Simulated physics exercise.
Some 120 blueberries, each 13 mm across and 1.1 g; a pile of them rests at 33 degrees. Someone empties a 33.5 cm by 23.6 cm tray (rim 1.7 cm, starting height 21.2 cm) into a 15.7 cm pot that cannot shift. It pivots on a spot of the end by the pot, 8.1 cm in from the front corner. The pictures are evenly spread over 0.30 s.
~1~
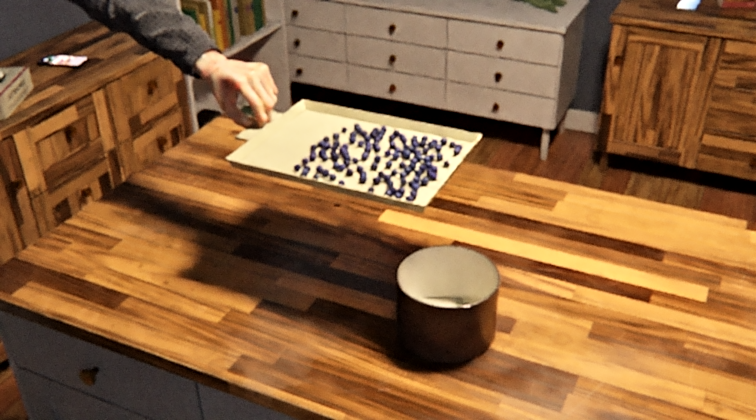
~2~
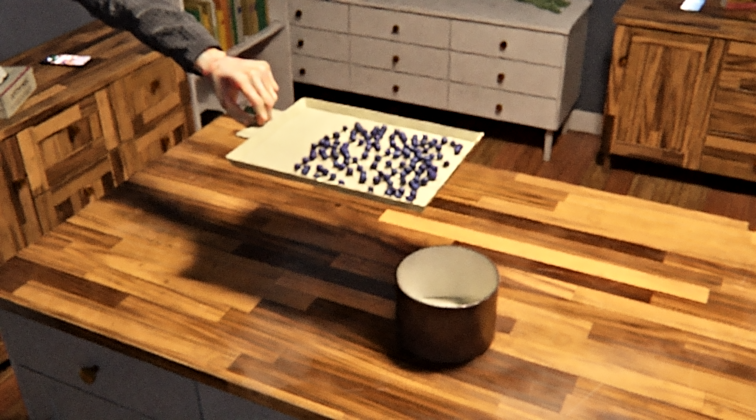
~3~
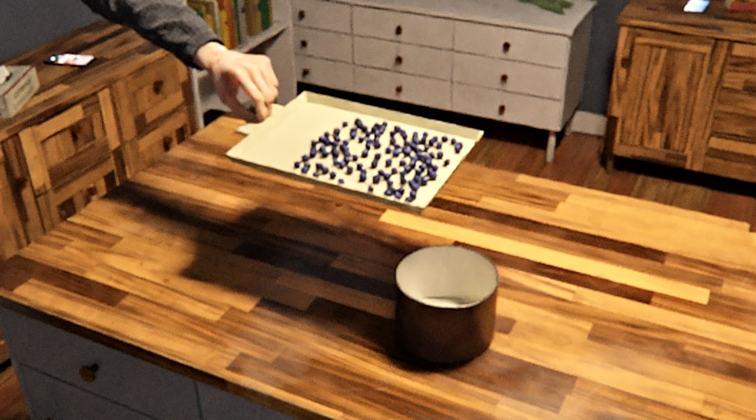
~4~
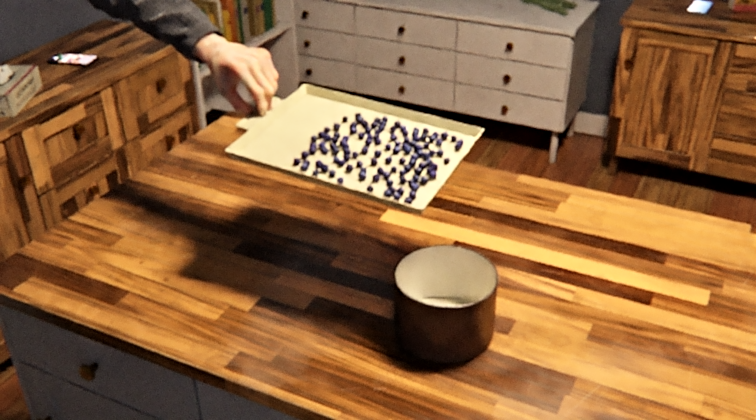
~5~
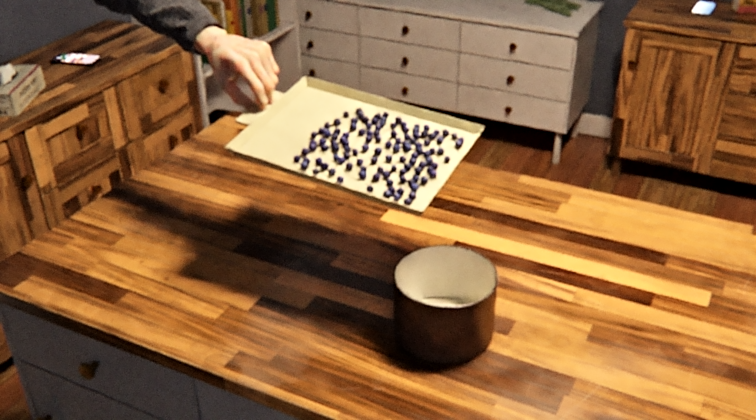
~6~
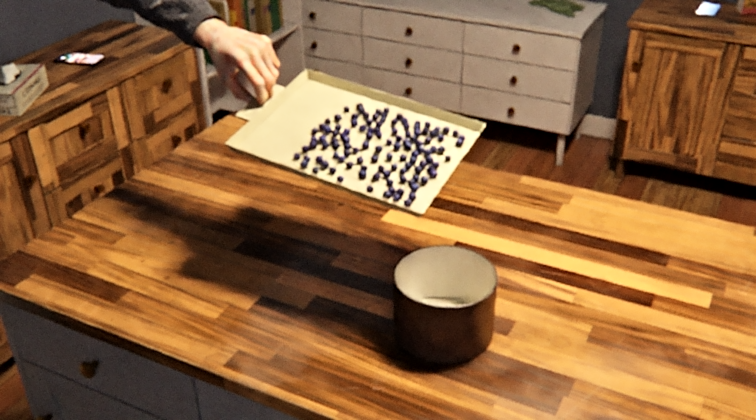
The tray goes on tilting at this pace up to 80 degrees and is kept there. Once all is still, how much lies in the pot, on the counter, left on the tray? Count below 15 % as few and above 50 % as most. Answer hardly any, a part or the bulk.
Pot the bulk, counter a part, tray hardly any.
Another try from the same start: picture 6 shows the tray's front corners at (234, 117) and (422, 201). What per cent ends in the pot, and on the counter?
Pot 25, counter 75.
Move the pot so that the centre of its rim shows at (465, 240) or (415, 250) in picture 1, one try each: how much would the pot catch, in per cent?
Some 5 and 90 per cent.
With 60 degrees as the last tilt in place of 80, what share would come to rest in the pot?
In that case some 0 per cent.
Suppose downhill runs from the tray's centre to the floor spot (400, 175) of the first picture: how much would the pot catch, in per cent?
About 75 per cent.
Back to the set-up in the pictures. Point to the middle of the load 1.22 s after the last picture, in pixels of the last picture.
Around (395, 174).
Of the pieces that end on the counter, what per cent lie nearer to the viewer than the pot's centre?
Roughly 80 per cent.
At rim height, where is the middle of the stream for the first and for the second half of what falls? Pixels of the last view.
At about (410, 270), then at (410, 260).
Then, 0.73 s after the last picture, tilt 43 degrees; the tray holds 100 %, the pot 0 %.
Then, 1.22 s after the last picture, tilt 65 degrees; the tray holds 100 %, the pot 0 %.
Then, 1.77 s after the last picture, tilt 80 degrees; the tray holds 25 %, the pot 45 %.
In the end, pot 70 %, counter 30 %, tray 0 %.
